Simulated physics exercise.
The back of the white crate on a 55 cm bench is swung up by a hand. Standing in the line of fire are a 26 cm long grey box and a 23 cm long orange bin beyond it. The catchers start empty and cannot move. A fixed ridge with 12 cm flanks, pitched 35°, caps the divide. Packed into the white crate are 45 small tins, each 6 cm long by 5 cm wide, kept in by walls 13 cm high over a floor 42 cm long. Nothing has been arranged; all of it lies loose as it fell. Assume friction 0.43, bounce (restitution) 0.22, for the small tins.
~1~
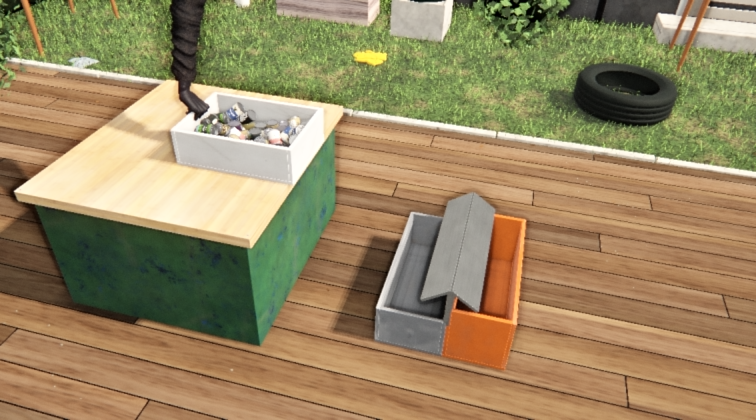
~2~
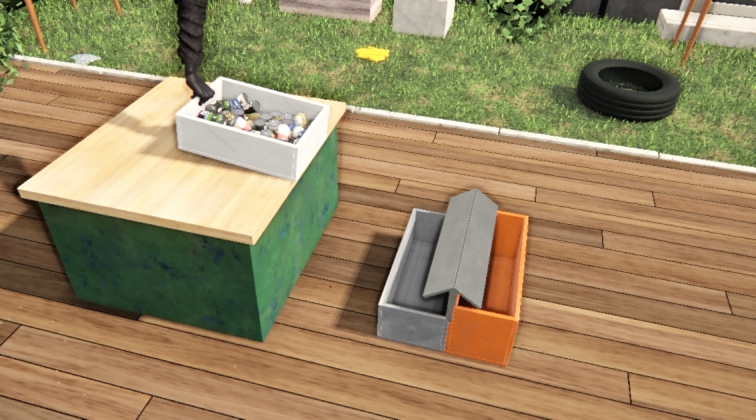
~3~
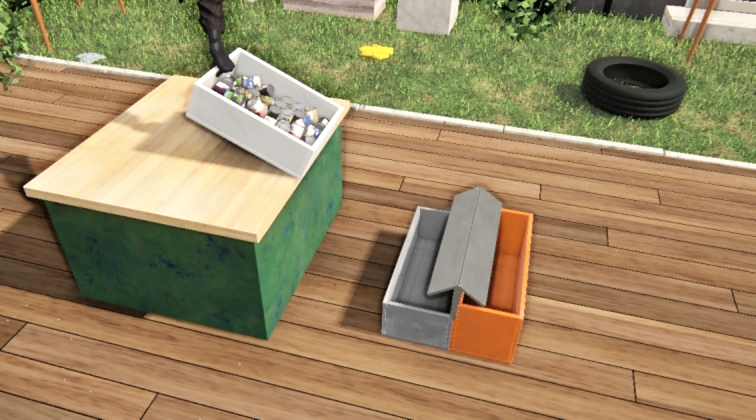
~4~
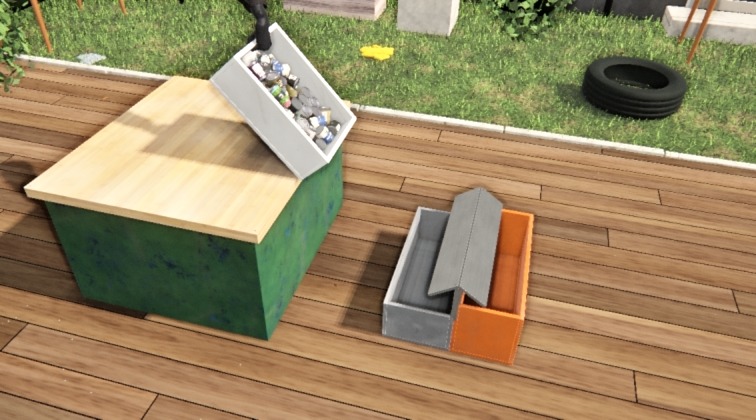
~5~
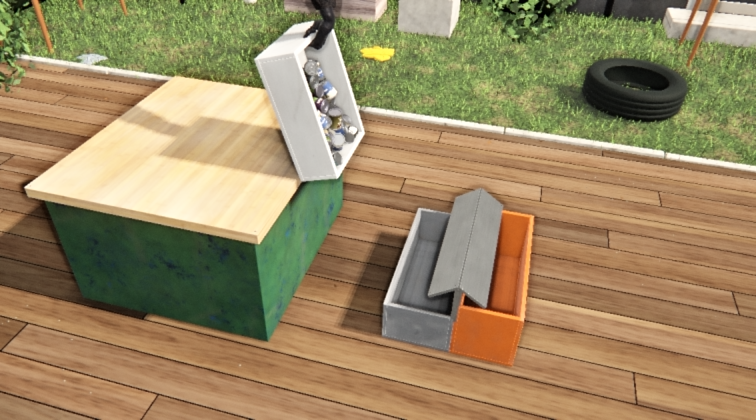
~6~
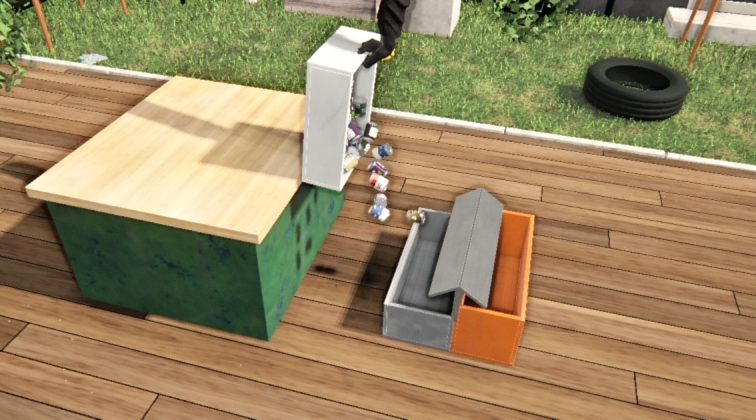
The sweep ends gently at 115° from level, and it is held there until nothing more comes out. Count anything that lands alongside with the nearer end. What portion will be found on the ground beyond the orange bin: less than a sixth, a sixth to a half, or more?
The ground beyond the orange bin ends up holding under one sixth of them.
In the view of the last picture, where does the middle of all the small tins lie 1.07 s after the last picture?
The centre sits near (393, 274).
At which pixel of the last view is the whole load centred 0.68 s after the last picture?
(390, 272).
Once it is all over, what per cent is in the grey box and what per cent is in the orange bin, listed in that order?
Shares: Approx. 35 % and 0 %.
Then, 0.17 s after the last picture, tilt 107°; 30 still in the white crate, 4 in the grey box, 1 on the ground short of the grey box and 10 in the air.
Then, 0.39 s after the last picture, tilt 115°; 10 still in the white crate, 7 in the grey box, 6 on the ground short of the grey box and 22 in the air.
Then, 0.68 s after the last picture, tilt 115°; 2 still in the white crate, 13 in the grey box, 22 on the ground short of the grey box and 8 in the air.
Outcome (1.07 s after the last picture), 15 in the grey box and 30 on the ground short of the grey box. Asked share, 0 of 45, 0 per cent.
